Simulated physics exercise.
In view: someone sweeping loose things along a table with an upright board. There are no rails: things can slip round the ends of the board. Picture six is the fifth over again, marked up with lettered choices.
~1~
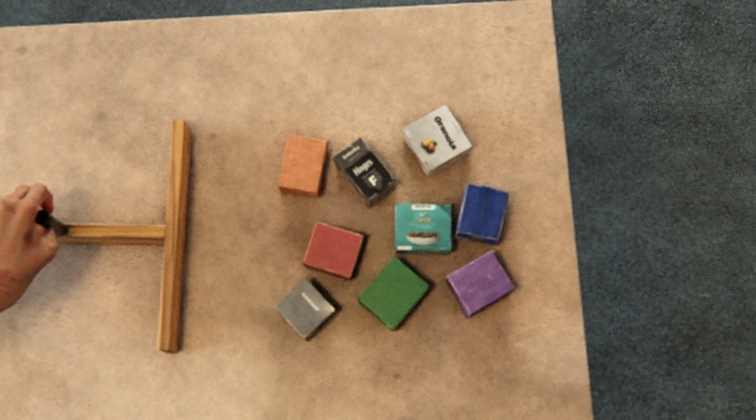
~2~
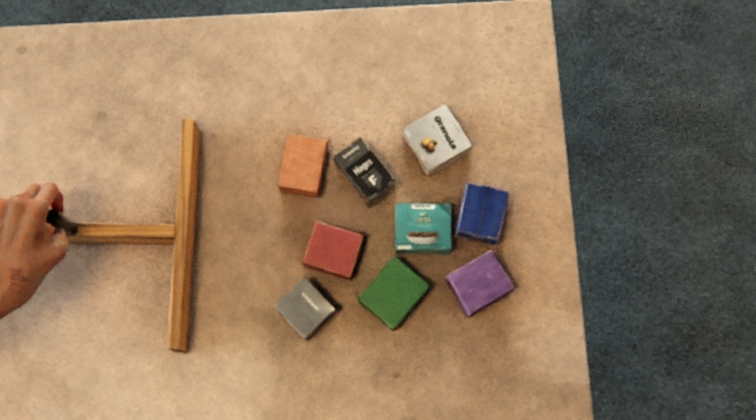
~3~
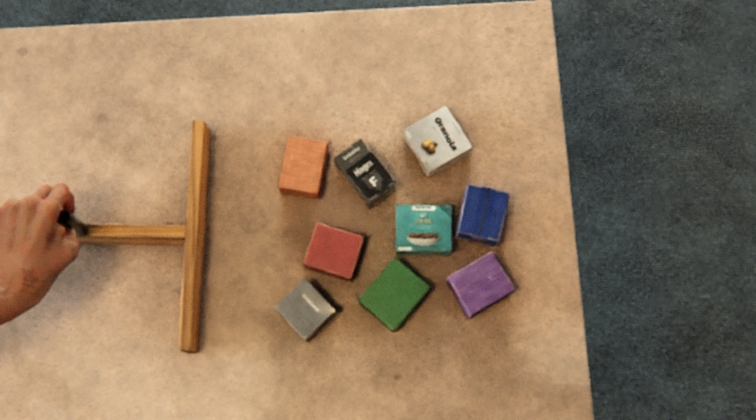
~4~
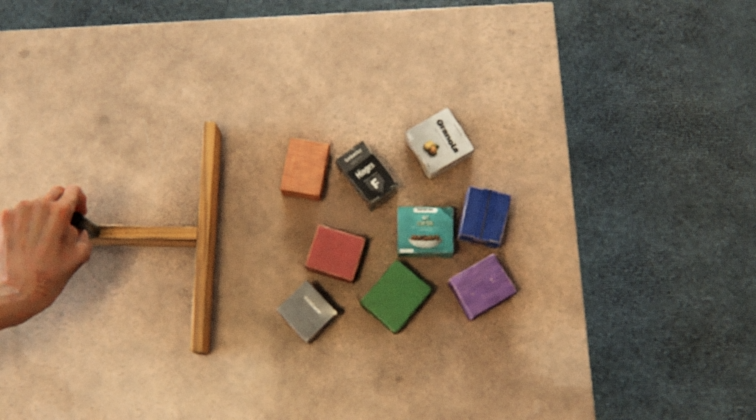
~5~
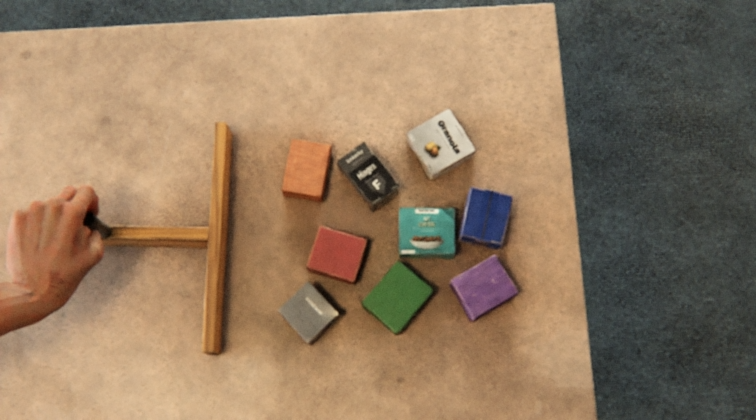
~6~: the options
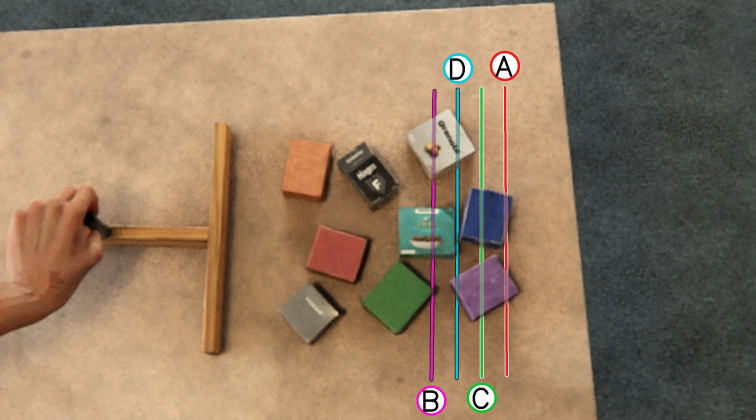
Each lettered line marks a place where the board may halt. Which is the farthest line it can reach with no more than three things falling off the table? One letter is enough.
No farther than A.
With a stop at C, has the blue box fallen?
Yes.
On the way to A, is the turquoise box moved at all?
By then, yes.
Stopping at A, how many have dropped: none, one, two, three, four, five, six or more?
By then, three.
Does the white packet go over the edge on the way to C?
No.
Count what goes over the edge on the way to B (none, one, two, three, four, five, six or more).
In all, none.
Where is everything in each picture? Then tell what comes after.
The first picture shows red block (334, 251); purple block (480, 285); black box (365, 173).
The second picture shows board (181, 231); green block (393, 294).
The third picture shows board (192, 232); orange block (304, 168).
The fourth picture shows board (203, 234); white packet (438, 144).
The fifth picture shows board (214, 234); red block (337, 255); purple block (483, 289); black box (369, 177).
On the marked copy, A at (506, 227); B at (433, 231); C at (482, 228); D at (457, 230).
Following A. Soon after the start, board (320, 228); grey box (355, 318); green block (405, 297).
Later, board (425, 222); blue box (557, 213); purple block (548, 273).
In the end, board (505, 218); purple block over the edge; blue box over the edge; three fallen.
As for the rest, B is within the limit but short; C is within the limit but short; D is within the limit but short.
